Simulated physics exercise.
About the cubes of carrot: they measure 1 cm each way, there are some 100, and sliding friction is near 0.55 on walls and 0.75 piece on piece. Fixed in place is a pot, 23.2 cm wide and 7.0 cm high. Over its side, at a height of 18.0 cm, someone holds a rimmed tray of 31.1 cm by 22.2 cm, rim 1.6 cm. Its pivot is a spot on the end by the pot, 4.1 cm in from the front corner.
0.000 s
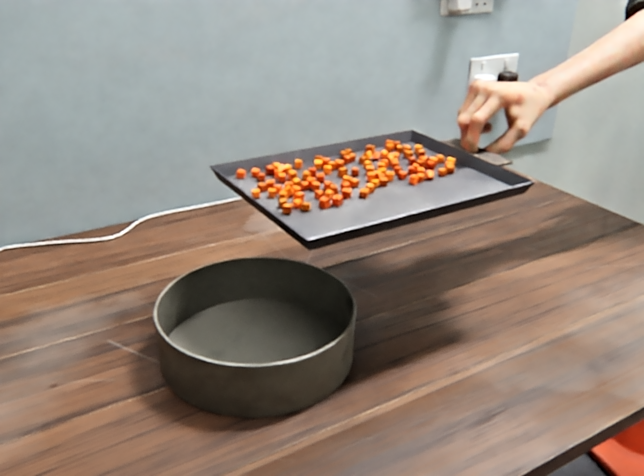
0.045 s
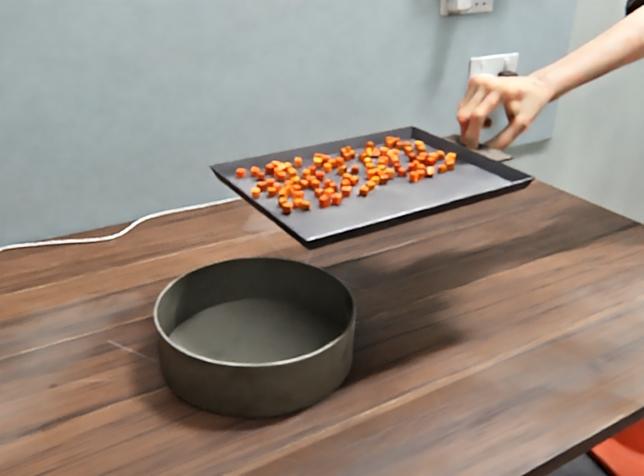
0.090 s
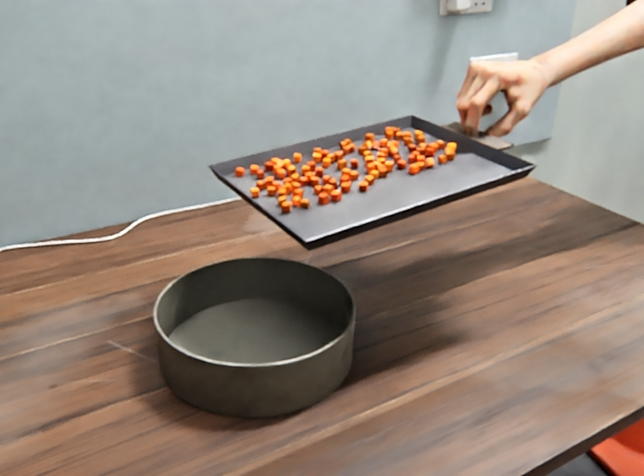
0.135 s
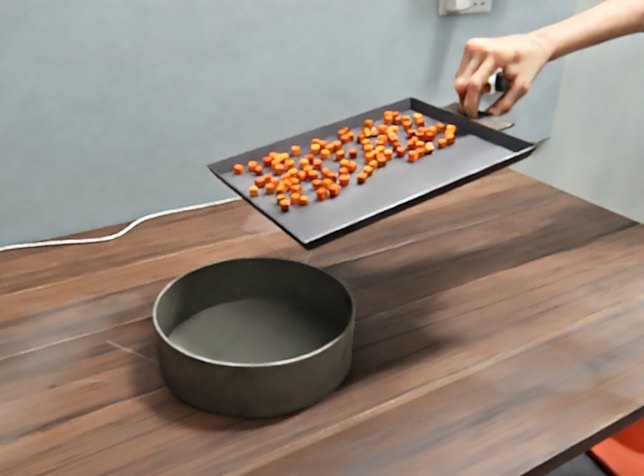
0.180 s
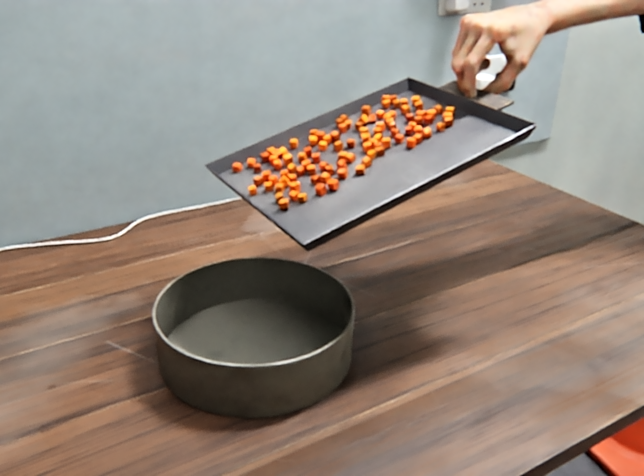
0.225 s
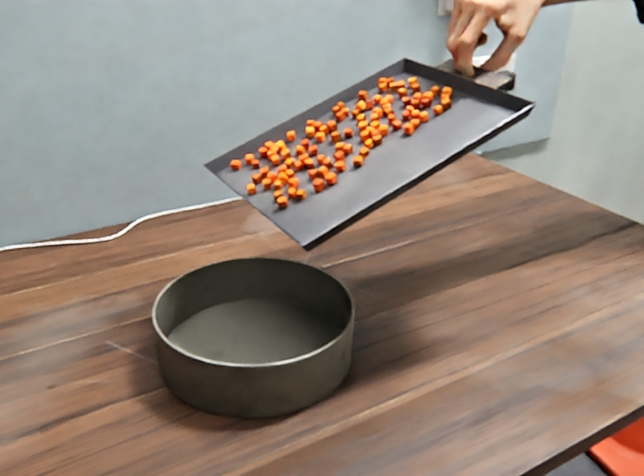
A hand tilting a dark rimmed tray of orange carrot cubes above a round pot, raising its right end steadily higher.
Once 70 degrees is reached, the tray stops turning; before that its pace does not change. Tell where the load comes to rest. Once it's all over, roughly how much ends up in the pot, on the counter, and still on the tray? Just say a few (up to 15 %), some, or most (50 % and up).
Pot: Most, counter: Some, tray: A few.
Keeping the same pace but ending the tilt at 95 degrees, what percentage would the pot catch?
Around 65 per cent, then.
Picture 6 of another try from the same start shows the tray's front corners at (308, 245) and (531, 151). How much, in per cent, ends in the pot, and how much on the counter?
Pot 15 % / counter 75 %.
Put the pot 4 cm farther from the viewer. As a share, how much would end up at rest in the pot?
Then close to 65 per cent.
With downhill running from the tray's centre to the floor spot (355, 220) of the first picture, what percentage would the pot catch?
Around 25 percent of them.
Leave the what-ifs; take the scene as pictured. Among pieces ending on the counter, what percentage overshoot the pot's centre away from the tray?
About 100 %.
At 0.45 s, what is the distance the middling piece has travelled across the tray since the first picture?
It has moved some 1 cm from its start.
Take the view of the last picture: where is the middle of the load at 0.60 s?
Load centre est.: (260, 151) px.
After 0.45 s, tilt 45 degrees; the tray holds 100 %, the pot 0 %.
After 0.60 s, tilt 62 degrees; the tray holds 100 %, the pot 0 %.
After 0.88 s, tilt 70 degrees; the tray holds 10 %, the pot 50 %.
By 2.5 s all is still; pot 65 %, counter 30 %, tray 0 %.
